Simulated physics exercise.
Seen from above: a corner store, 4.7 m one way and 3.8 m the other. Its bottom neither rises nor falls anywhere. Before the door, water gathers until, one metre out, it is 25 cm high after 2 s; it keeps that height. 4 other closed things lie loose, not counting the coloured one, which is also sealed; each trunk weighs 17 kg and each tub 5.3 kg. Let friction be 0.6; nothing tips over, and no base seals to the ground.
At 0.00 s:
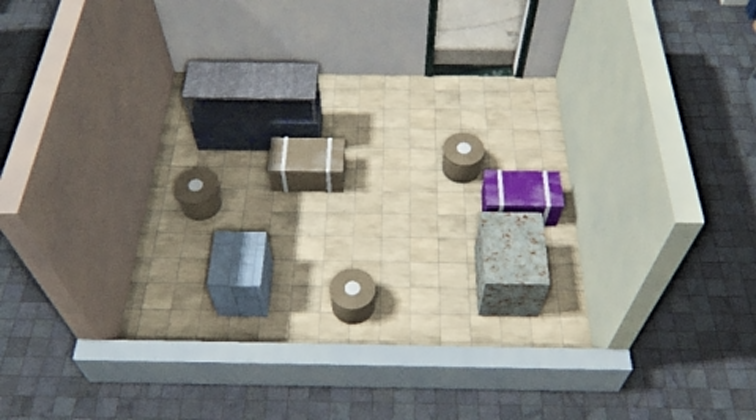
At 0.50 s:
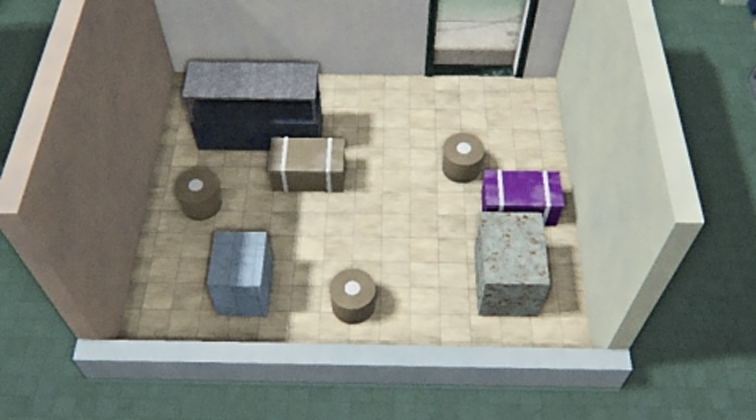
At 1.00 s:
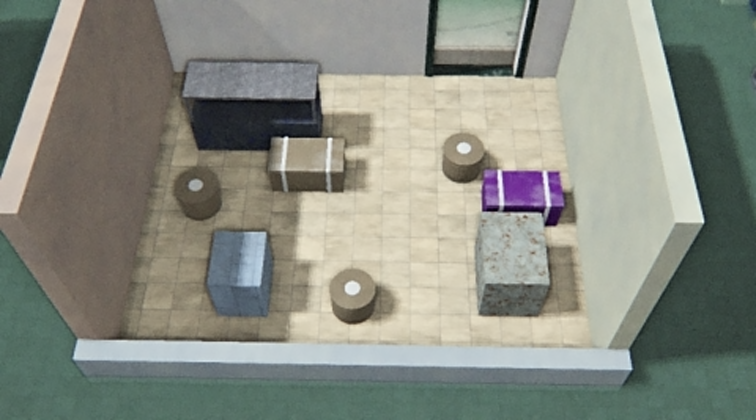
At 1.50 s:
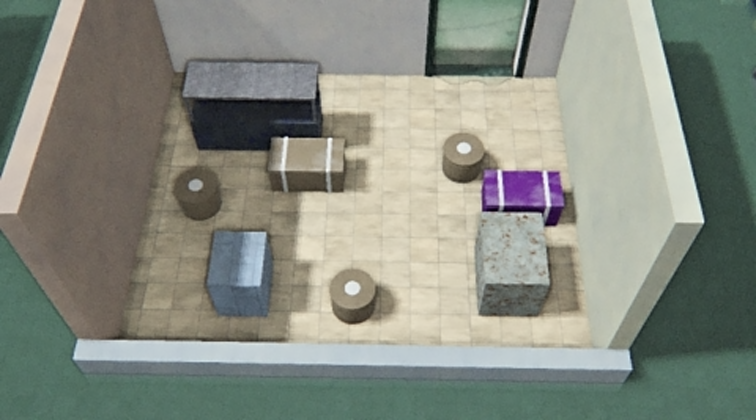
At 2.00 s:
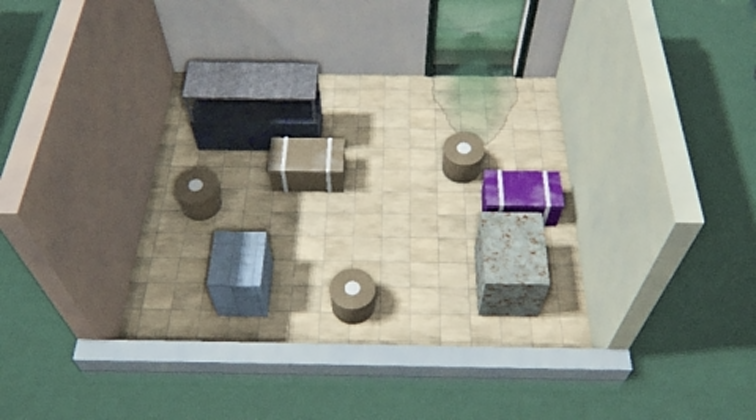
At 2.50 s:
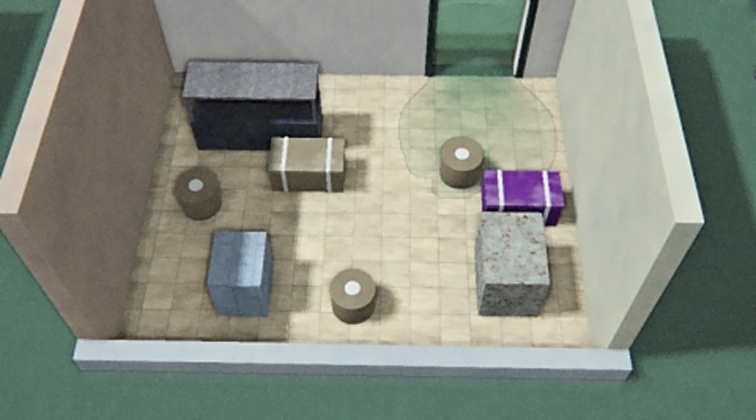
Greenish water spread over the dark ground around a small open-topped room, then came in through the doorway and fanned across the tiled floor, reaching around the nearest round container, which shifted very slightly.
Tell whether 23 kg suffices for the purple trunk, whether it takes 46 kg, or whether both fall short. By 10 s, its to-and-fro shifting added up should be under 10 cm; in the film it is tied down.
Neither amount suffices.
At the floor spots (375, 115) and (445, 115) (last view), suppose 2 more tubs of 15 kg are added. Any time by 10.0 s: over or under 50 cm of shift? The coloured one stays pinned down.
Taking them in order, the first is inside the line and the second is beyond the line.
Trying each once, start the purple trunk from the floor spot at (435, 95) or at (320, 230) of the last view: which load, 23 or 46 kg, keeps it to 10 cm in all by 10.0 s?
Result, try 1: Both fail; try 2: Heavy passes, light fails.
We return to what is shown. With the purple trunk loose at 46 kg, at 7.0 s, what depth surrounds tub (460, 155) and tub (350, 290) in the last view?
Depth approx. 13 cm / 5 cm.
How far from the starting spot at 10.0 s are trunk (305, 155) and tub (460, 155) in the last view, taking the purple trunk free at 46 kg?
The first is 20 cm from its start, the second 400 cm.
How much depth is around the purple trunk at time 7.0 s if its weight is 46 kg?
8 cm, roughly.
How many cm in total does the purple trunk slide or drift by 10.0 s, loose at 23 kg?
It covers about 40 cm altogether.
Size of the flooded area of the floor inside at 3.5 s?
I'd estimate close to 6.5 m2.
After 3.5 s the purple trunk would be 27 cm from its start with 23 kg and 6 cm from its start with 46 kg; 9 cm of water round it then.
After 4.5 s the purple trunk would be 27 cm from its start with 23 kg and 24 cm from its start with 46 kg; 7 cm of water round it then.
After 7.0 s the purple trunk would be 27 cm from its start with 23 kg and 24 cm from its start with 46 kg; 8 cm of water round it then.
After 10.0 s the purple trunk would be 30 cm from its start with 23 kg and 26 cm from its start with 46 kg; 12 cm of water round it then.
